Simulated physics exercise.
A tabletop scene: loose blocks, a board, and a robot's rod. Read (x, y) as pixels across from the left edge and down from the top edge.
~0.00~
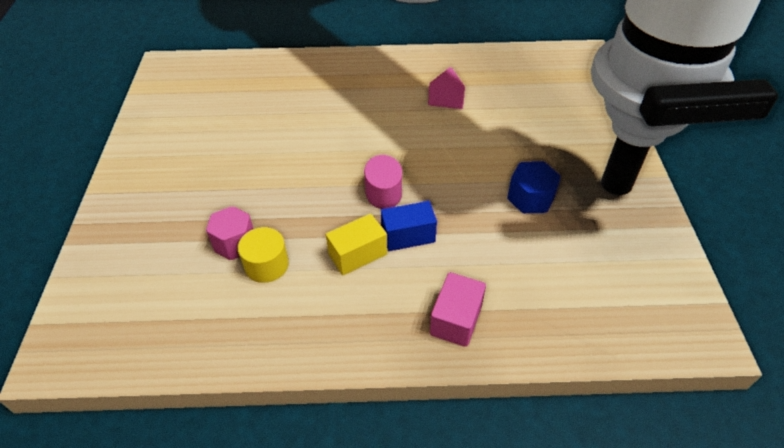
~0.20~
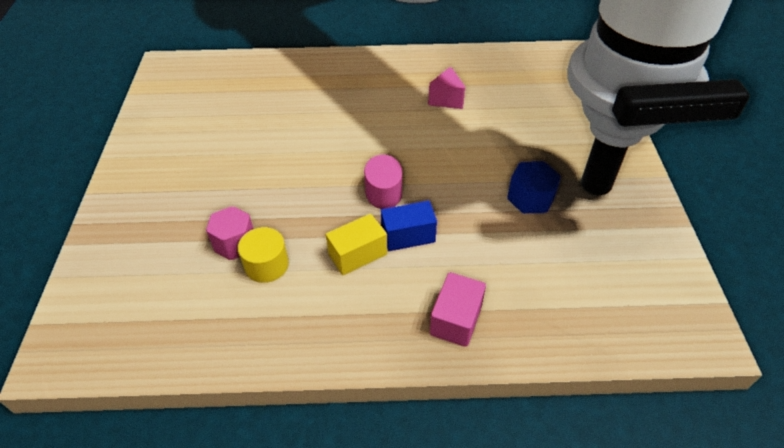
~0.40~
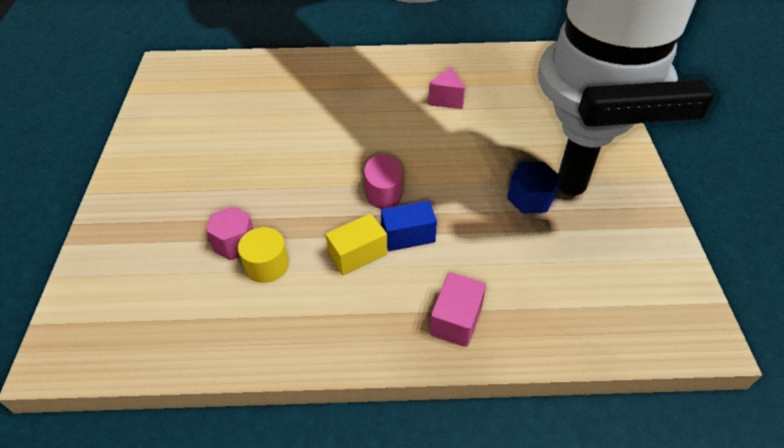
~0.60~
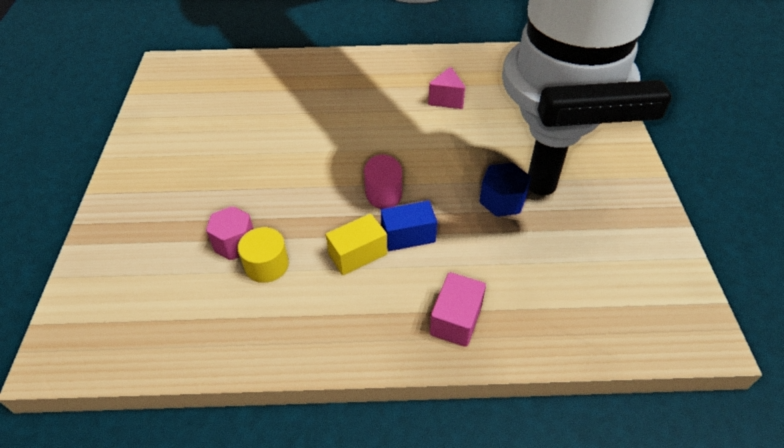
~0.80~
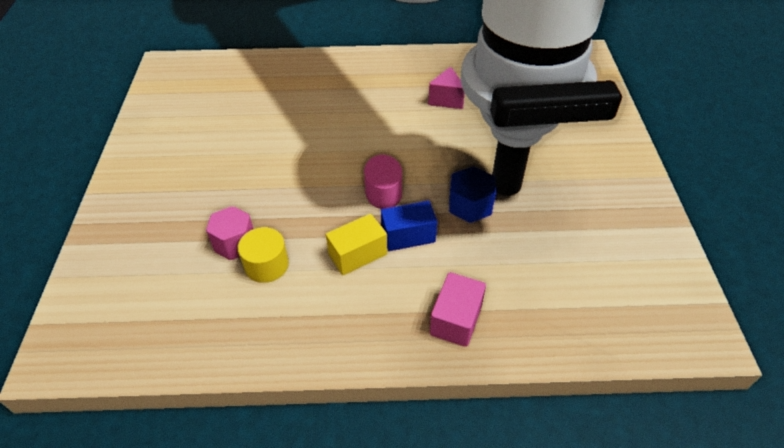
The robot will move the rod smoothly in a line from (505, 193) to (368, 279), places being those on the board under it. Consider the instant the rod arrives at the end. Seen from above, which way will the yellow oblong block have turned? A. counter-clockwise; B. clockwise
A
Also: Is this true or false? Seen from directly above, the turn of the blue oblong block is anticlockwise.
My answer: True.
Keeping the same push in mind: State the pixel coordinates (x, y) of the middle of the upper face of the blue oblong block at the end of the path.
Somewhere near (360, 213).
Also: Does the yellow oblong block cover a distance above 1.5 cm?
Short answer: Yes.
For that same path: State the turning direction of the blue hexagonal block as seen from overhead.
Looking from above, the answer is clockwise.
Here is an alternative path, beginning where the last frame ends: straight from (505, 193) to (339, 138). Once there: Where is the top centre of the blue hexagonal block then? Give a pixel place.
About (452, 183).
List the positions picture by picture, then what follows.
Rod's lower end at (616, 185); yellow oblong block at (356, 233); pink oval block at (383, 171); blue oblong block at (409, 215); blue hexagonal block at (536, 176), in the first picture.
Rod at (596, 185); blocks still, in the second picture.
Rod at (571, 185); blocks still, in the third picture.
Rod at (541, 185); blue hexagonal block at (507, 178), in the fourth picture.
Rod at (506, 185); yellow oblong block at (356, 233); pink oval block at (383, 171); blue oblong block at (409, 215); blue hexagonal block at (473, 183), in the fifth picture.
What follows on the original path. One third of the way, rod at (464, 212); yellow oblong block at (340, 241); blue oblong block at (383, 216), turned 25° anticlockwise; blue hexagonal block at (426, 195), turned 50° clockwise.
Two thirds of the way, rod at (418, 241); yellow oblong block at (328, 247), turned 25° anticlockwise; pink oval block at (382, 168); blue oblong block at (360, 213), turned 45° anticlockwise; blue hexagonal block at (407, 196), turned 105° clockwise.
At the end, rod at (368, 272); yellow oblong block at (328, 247), turned 25° anticlockwise; pink oval block at (382, 168); blue oblong block at (360, 213), turned 45° anticlockwise; blue hexagonal block at (407, 196), turned 105° clockwise.
